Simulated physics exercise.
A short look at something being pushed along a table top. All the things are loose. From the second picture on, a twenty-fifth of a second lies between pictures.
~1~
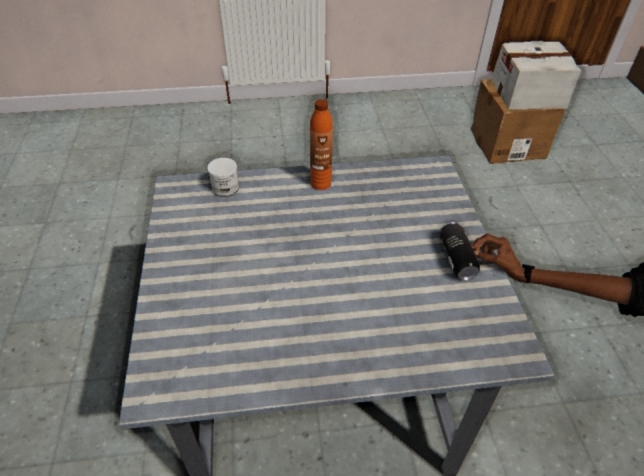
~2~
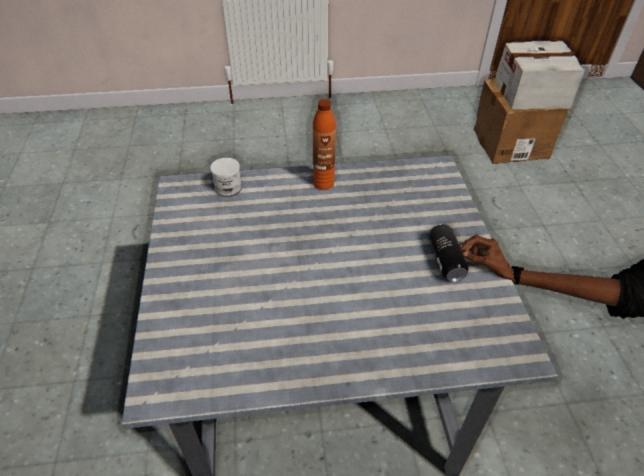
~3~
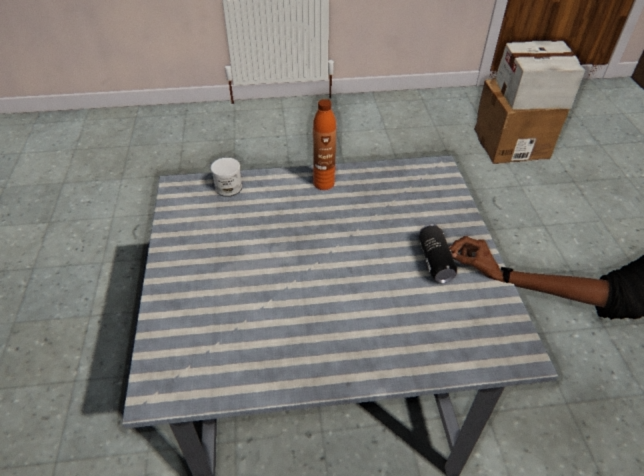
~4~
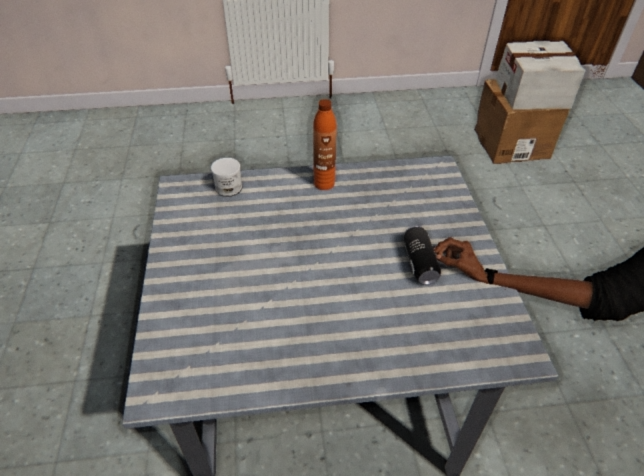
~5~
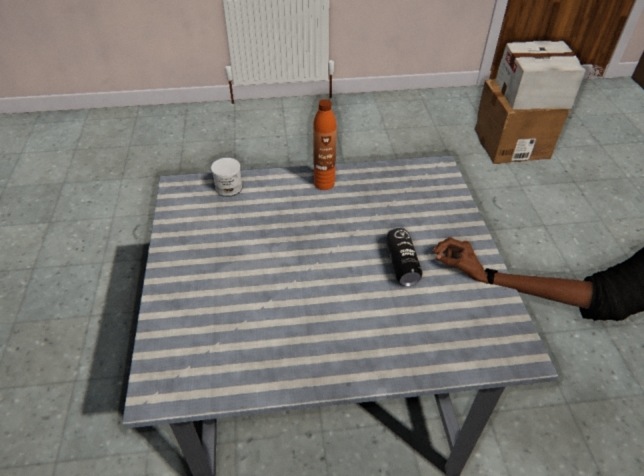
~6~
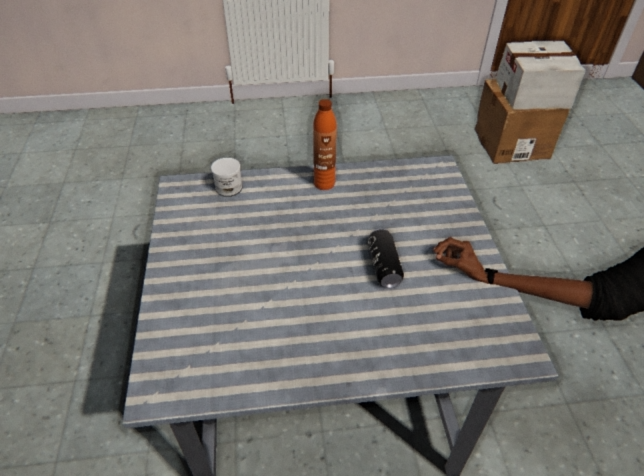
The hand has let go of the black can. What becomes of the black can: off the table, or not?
The black can drops to the floor.
Then, 0.40 s on from there, black can shifted well along near (209, 273).
Then, 0.90 s on from there, black can now off the table.
In the end, off the table, black can.
